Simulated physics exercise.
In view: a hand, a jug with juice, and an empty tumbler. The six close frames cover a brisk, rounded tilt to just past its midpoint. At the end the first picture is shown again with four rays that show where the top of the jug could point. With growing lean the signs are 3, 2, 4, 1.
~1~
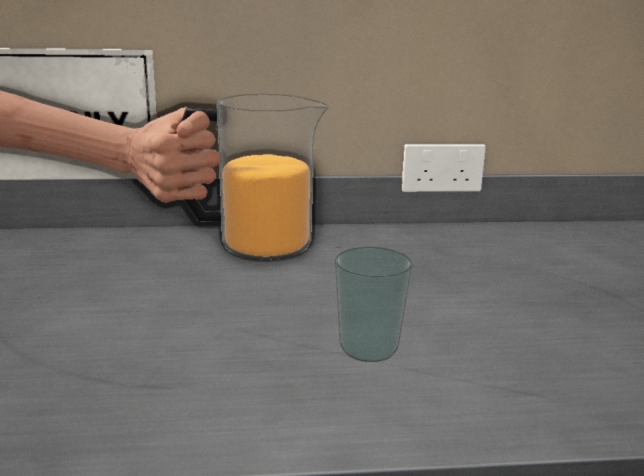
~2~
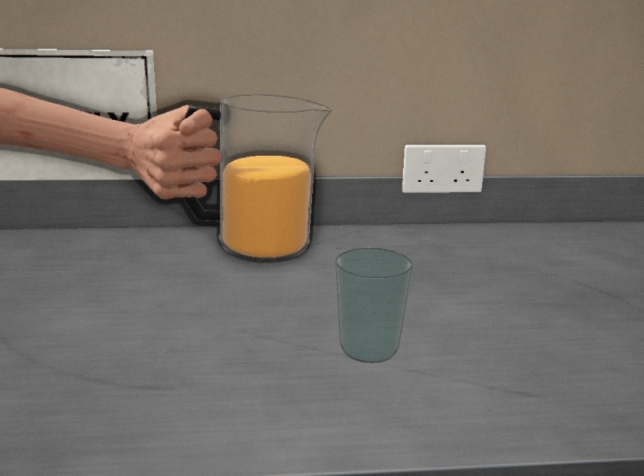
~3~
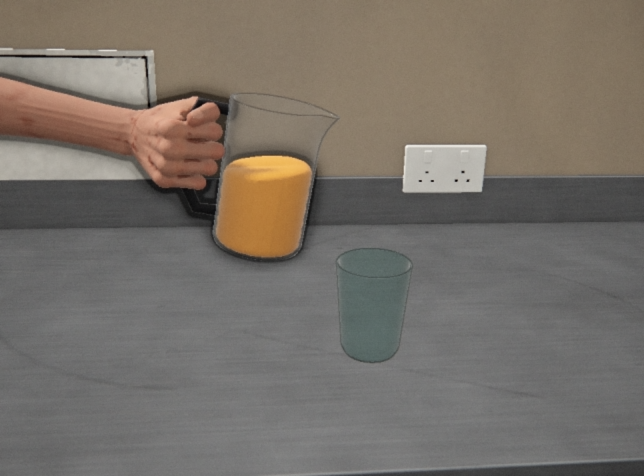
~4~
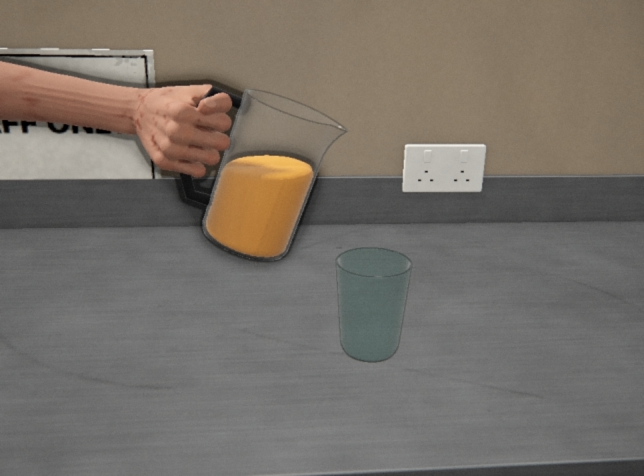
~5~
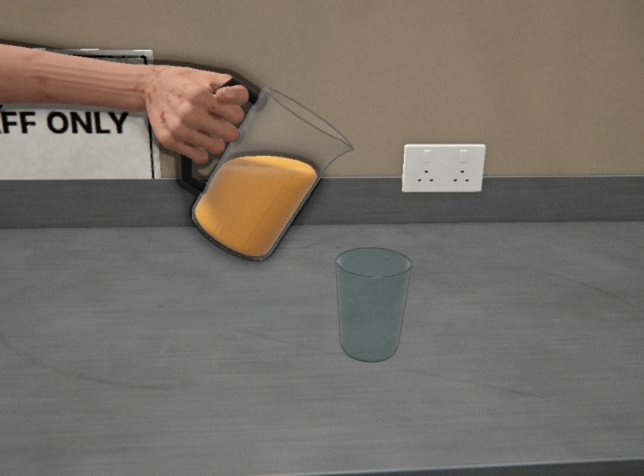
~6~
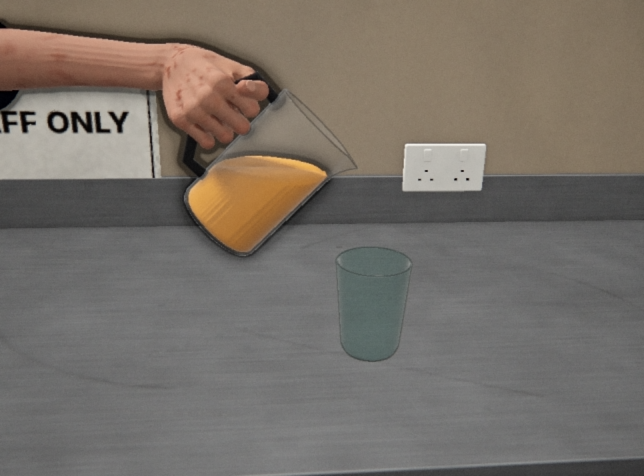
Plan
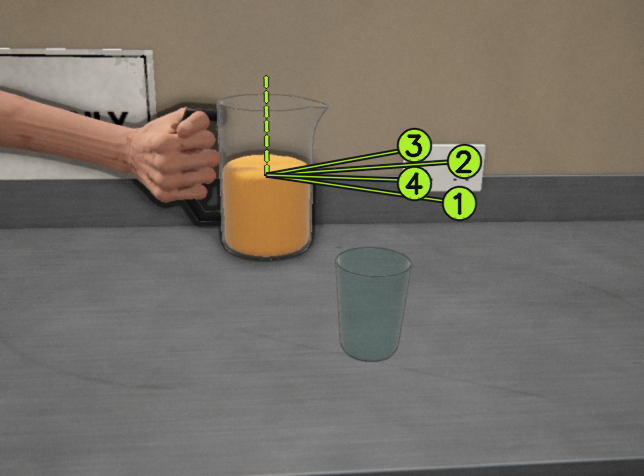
Jug of orange juice tilting steadily to the right in a person's hand, above a grey counter with an empty greenish tumbler.
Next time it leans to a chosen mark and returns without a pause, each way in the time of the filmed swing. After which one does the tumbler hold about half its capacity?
Line 3.
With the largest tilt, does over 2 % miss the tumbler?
Yes.
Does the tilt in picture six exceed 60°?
No.
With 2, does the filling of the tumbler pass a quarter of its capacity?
Yes.
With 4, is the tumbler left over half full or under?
Over half.
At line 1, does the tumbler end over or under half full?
Over half.
On the marked copy, 1 at (442, 200); 2 at (447, 162); 3 at (397, 151); 4 at (397, 179).
With 1, the tumbler ends with about 79 % of what it can hold; 23 % of the juice is spilt.
With 2, the tumbler ends with about 66 % of what it can hold; 9 % of the juice is spilt.
With 3, the tumbler ends with about 50 % of what it can hold; 7 % of the juice is spilt.
With 4, the tumbler ends with about 76 % of what it can hold; 14 % of the juice is spilt.
